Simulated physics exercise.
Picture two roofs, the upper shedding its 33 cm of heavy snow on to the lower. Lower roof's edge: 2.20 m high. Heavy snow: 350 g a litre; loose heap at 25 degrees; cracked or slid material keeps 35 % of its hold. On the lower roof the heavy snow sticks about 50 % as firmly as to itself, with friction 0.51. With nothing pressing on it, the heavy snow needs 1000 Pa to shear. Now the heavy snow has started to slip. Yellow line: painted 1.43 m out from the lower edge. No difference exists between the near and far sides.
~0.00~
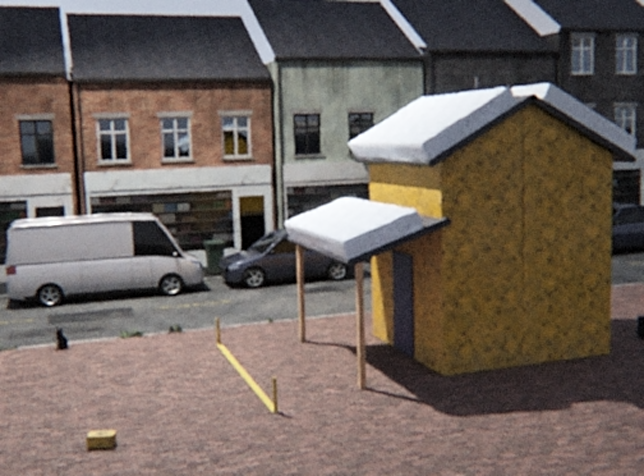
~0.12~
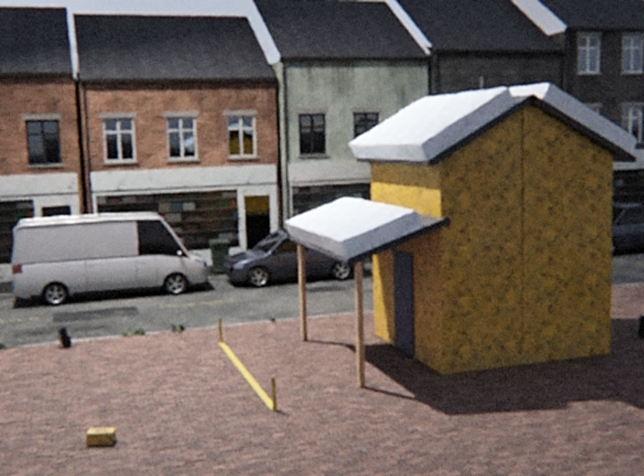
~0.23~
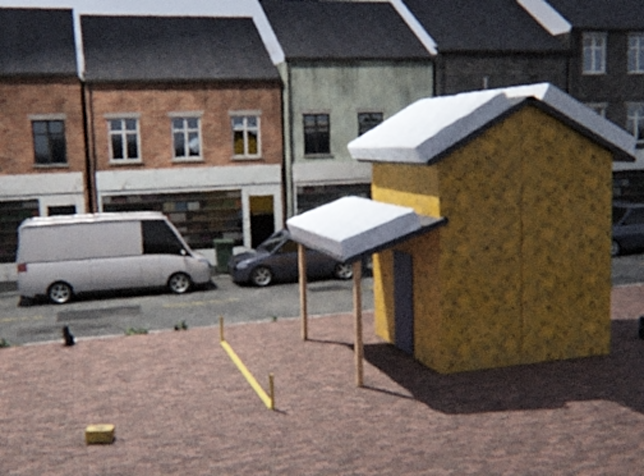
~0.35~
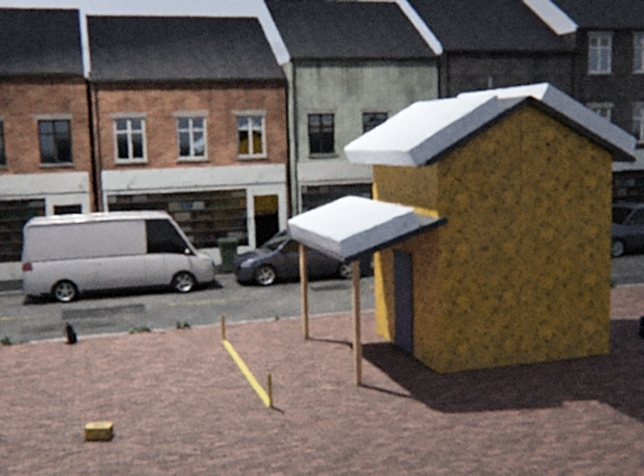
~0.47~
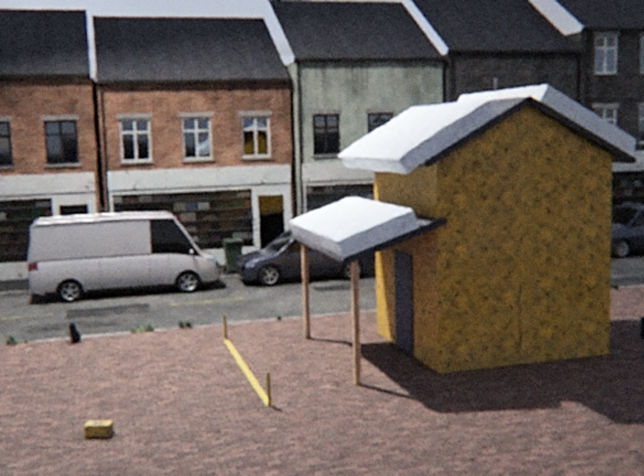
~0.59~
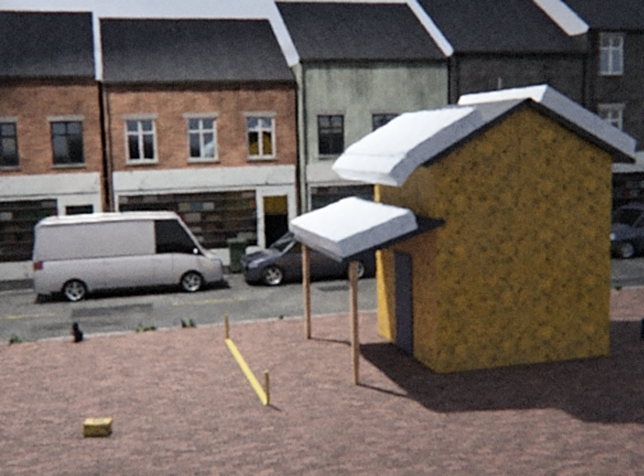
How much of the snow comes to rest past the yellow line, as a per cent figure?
Roughly 33 per cent.
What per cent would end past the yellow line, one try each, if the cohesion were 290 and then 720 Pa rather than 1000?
In turn about 45 %, 40 %.
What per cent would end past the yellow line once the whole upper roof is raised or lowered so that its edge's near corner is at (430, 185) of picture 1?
Roughly 14 %.
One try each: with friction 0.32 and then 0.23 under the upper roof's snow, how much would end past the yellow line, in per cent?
In turn about 8 %, 16 %.
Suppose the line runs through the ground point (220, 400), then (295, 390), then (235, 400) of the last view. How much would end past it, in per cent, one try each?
Respectively 16, 50 and 20 percent would end past it.
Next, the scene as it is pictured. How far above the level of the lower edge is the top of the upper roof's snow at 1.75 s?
It sits some 0.7 m above the lower edge at that time.
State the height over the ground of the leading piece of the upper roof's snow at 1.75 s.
Height: Approx. 0.0 m.
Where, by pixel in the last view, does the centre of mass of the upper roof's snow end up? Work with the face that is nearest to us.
Roughly at (254, 377).
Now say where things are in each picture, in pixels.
Foremost bit of the heavy snow at (428, 144), in the first picture.
Foremost bit of the heavy snow at (426, 142), its middle shifted 2.2 cm, 1 % of it past the upper edge, in one piece, in the second picture.
Foremost bit of the heavy snow at (421, 159), its middle shifted 9.1 cm, 5 % of it past the upper edge, in one piece, in the third picture.
Foremost bit of the heavy snow at (414, 163), its middle shifted 21 cm, 11 % of it past the upper edge, in one piece, in the fourth picture.
Foremost bit of the heavy snow at (405, 157), its middle shifted 38 cm, 20 % of it past the upper edge, in one piece, in the fifth picture.
Foremost bit of the heavy snow at (394, 170), its middle shifted 61 cm, 32 % of it past the upper edge, cracking, in the sixth picture.
After 1.12 s, none is below the lower edge and 0 % is past the line.
After 1.75 s, 47 % is below the lower edge and 8 % is past the line.
After 2.37 s, 67 % is below the lower edge and 33 % is past the line.
After 3.00 s, 67 % is below the lower edge and 33 % is past the line.
After 3.10 s, 67 % is below the lower edge and 33 % is past the line.
